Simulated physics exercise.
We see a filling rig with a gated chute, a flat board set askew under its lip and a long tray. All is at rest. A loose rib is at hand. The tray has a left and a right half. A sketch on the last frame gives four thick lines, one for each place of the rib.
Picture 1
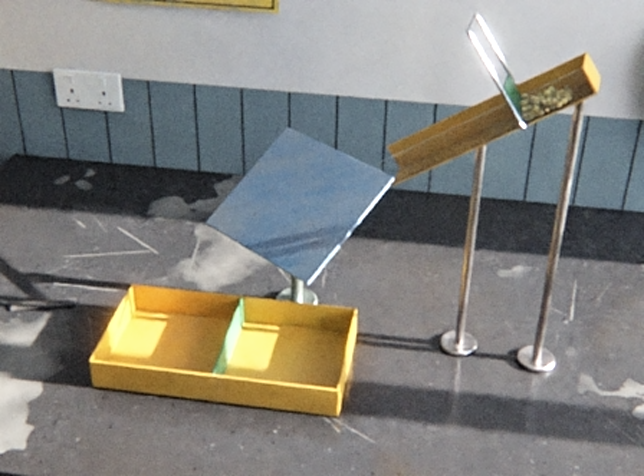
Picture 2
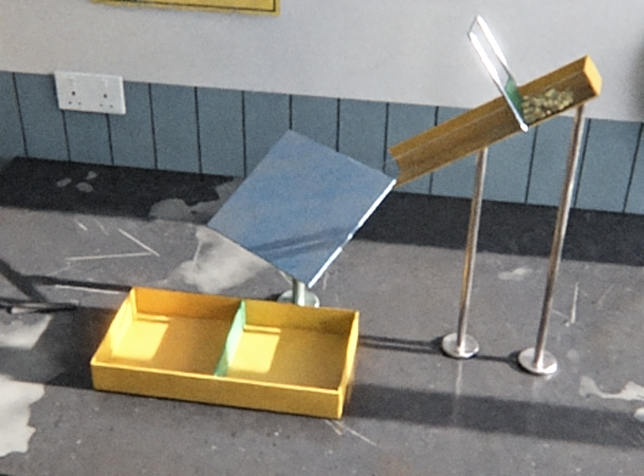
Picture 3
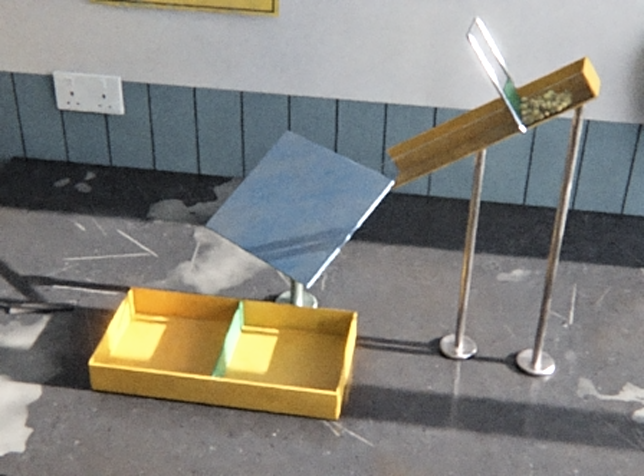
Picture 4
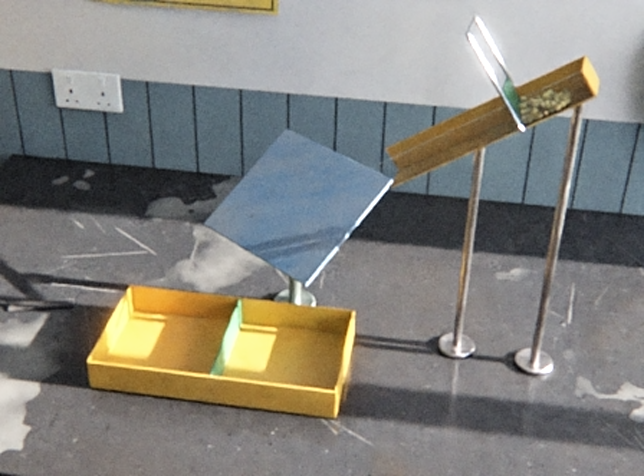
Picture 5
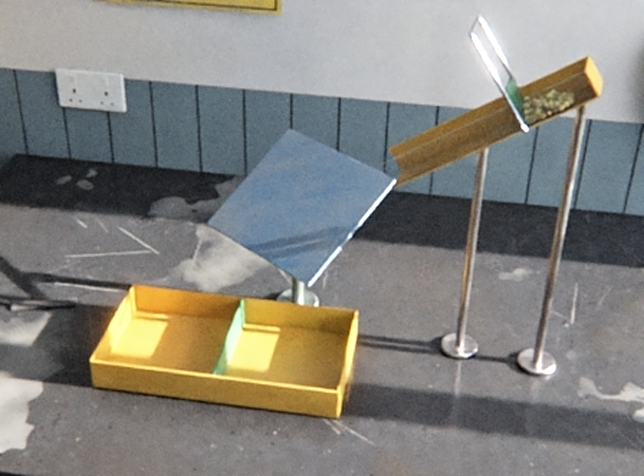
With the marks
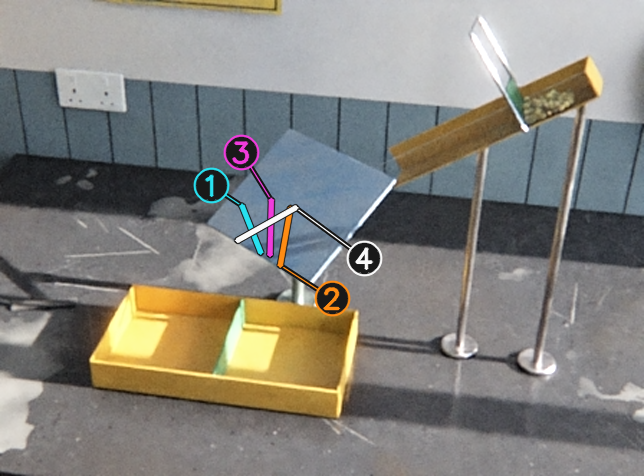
In this clip, a yellow tray with two compartments sits on a dark surface beside a tilted blue-grey board and a sloping chute holding pale beans behind a gate. Nothing in the setup visibly moves, and the gate stays shut.
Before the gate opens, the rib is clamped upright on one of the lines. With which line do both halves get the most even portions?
Take 1.
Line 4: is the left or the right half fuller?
More lands on the left.
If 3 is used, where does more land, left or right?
More lands on the right.
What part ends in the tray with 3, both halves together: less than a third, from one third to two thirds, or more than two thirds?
More than two thirds.
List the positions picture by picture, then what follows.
Load behind the gate at (542, 101), soya beans; lip of the chute at (396, 177), sloping gently, in the first frame.
Middle of the board at (298, 203), tilted fairly steeply; middle of its low edge at (255, 254); of its high edge at (340, 153), in the second frame.
Front corners of the tray at (89, 363) and (338, 394); front end of its middle wall at (211, 378); gate still shut at (508, 90), in the third frame.
Middle of the load at (541, 104); lip at (395, 179), in the fourth frame.
Middle of the load at (544, 104); lip at (398, 179), in the fifth frame.
On the marked copy, line 1 from (242, 206) to (260, 252); line 2 from (290, 208) to (280, 265); line 3 from (271, 200) to (270, 254); line 4 from (295, 207) to (237, 240).
Choosing 1, of what is caught, about half in the left half, about half in the right.
Choosing 2, of what is caught, a small part in the left half, nearly all in the right.
Choosing 3, of what is caught, a small part in the left half, most in the right.
Choosing 4, of what is caught, nearly all in the left half, a small part in the right.
